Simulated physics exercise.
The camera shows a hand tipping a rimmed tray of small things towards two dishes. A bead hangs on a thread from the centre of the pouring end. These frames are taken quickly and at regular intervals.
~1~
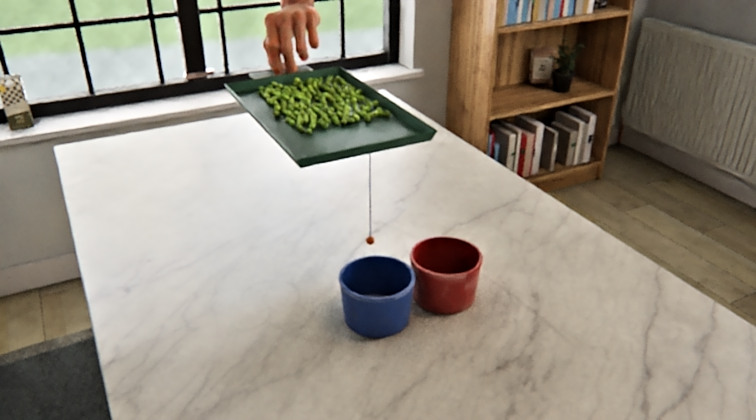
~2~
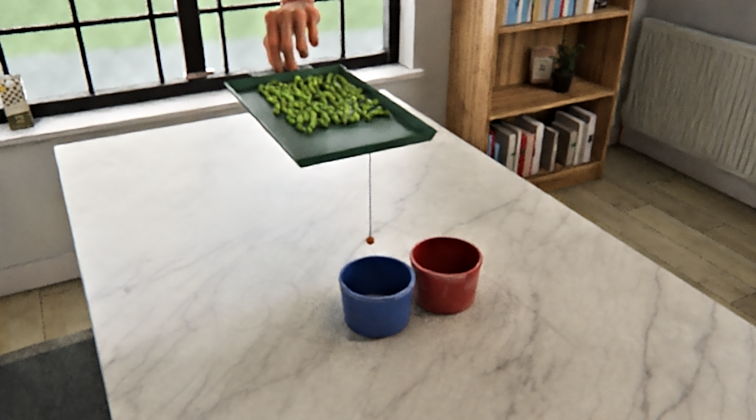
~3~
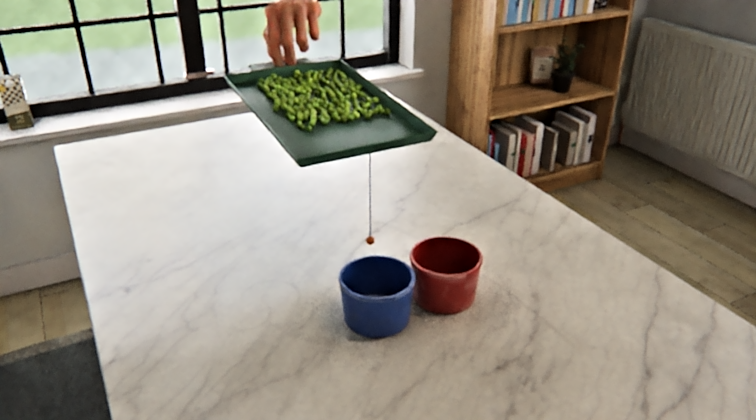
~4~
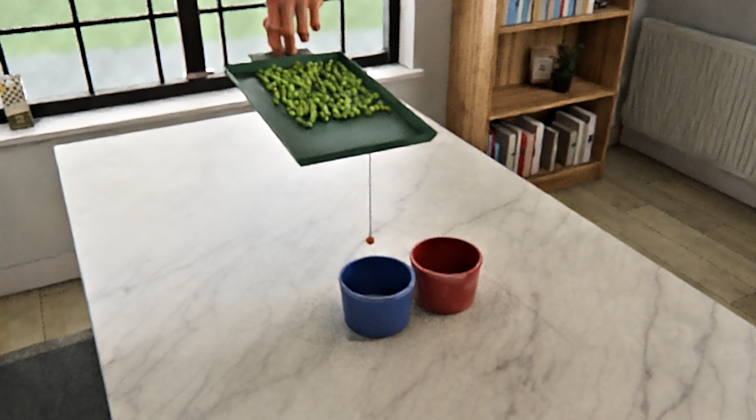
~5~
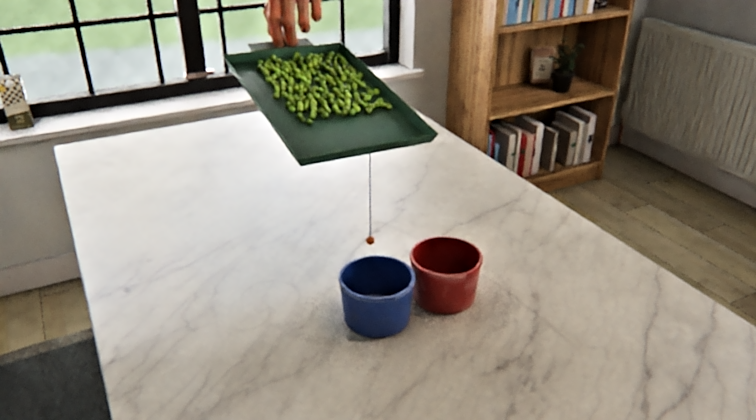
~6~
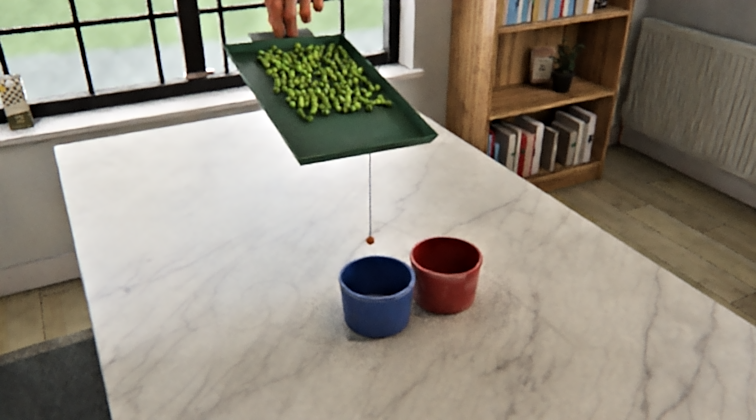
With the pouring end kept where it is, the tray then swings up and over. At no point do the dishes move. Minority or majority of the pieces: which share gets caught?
Majority.
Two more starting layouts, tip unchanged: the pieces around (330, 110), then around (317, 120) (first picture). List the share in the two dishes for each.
90 per cent for the first try, 90 per cent for the second.
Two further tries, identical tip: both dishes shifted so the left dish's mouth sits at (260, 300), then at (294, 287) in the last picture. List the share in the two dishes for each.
Close to 10 in a hundred, then close to 30 in a hundred.
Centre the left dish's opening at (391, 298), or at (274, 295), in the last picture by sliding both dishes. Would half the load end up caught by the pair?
In the first position shy of half, in the second shy of half.
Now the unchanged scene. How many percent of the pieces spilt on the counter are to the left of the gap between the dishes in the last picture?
Estimate: Near 60 per cent.
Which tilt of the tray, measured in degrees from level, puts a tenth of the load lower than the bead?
It sits at roughly 50°.
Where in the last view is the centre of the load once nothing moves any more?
Last view, resting centre - approx. (436, 292).
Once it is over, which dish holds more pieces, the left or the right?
Well, that is right of the pair.
Soon after the last picture, tray tipped steeply; most on the tray; a small part in the left dish; a small part in the right dish; a stray few outside both; a small part in the air.
A little later, tray tipped right over; a stray few on the tray; about a quarter in the left dish; about half in the right dish; a small part outside both; about a quarter in the air.
Later still, tray tipped past a quarter turn; about a quarter in the left dish; about two thirds in the right dish; a small part outside both.
At rest, tray tipped past a quarter turn; about a quarter in the left dish; about two thirds in the right dish; a small part outside both.
